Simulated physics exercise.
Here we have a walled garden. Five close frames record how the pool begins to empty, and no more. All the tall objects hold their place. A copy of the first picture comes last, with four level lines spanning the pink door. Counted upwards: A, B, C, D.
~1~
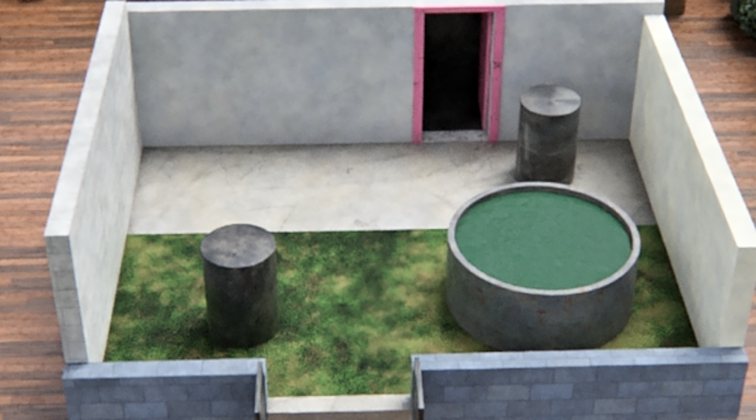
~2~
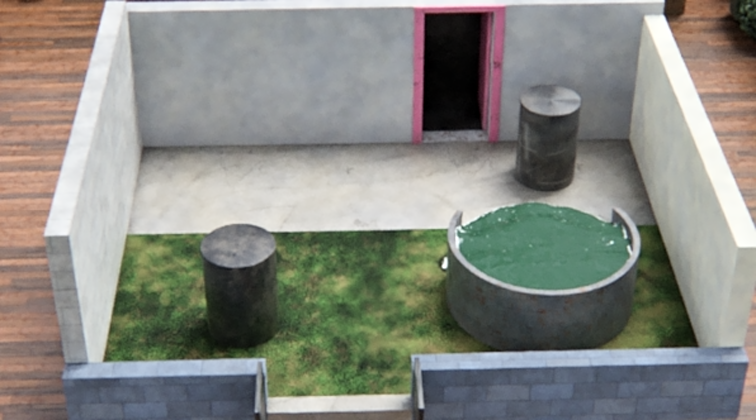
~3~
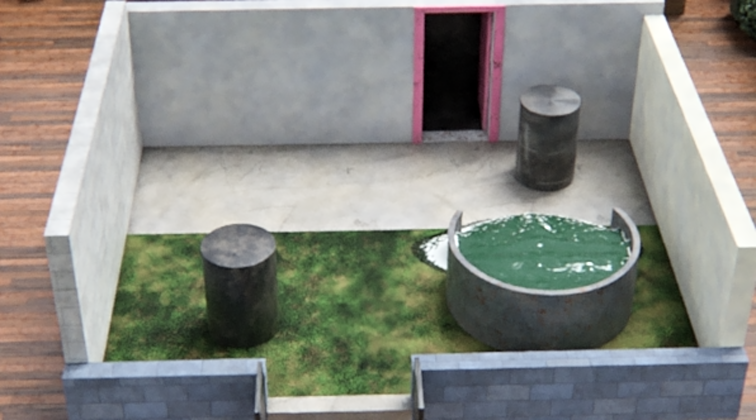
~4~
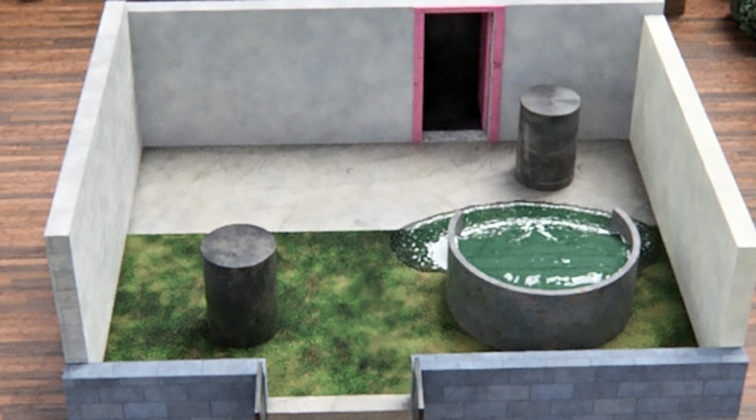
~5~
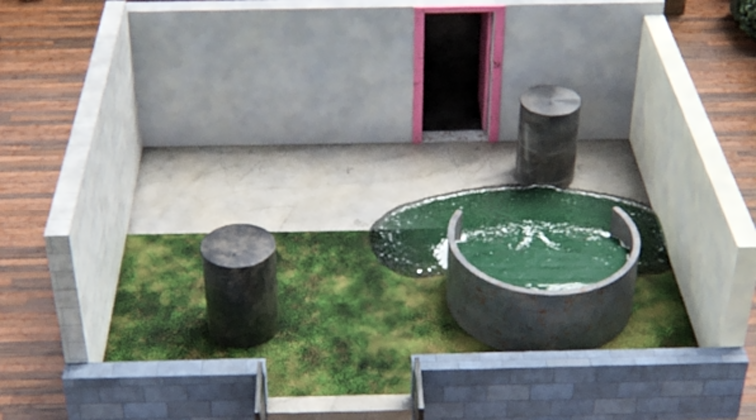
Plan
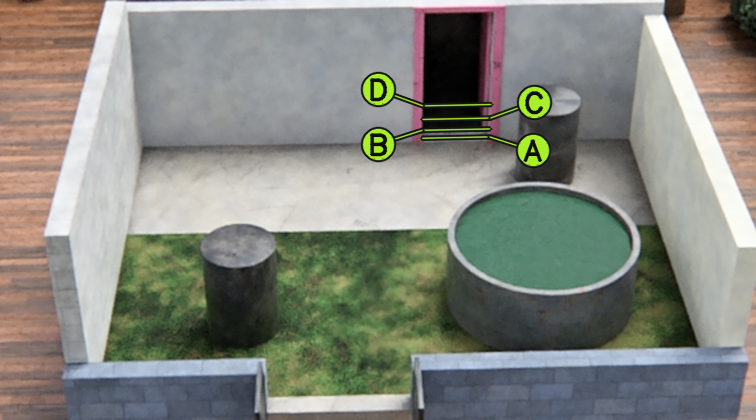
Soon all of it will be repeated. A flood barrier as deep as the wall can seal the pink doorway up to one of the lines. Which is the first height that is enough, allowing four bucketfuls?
C will do.
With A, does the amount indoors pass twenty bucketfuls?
Yes, it does.
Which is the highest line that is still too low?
B it is.
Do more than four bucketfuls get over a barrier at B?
Yes, that goes wrong.
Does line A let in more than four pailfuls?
Yes, it does.
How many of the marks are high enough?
Two.
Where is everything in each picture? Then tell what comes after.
Water in the pool at rest, its middle at (543, 241); foot of the pink doorway at (455, 142); open gate at (338, 353), in the first frame.
Water covers 2 % of the ground, its front hidden from here, in the second frame.
In the third frame, 6 % of the ground under water, visible out to (421, 252).
In the fourth frame, 10 % of the ground under water, visible out to (400, 235).
In the fifth frame, 16 % of the ground under water, visible out to (379, 224).
In lime, A at (455, 137); B at (456, 129); C at (456, 118); D at (457, 105); from the bottom up A, B, C, D.
For line A, dozens of bucketfuls pour in.
For line B, about 13 bucketfuls get in.
For line C, a bucket or two gets in.
For line D, nothing gets over.
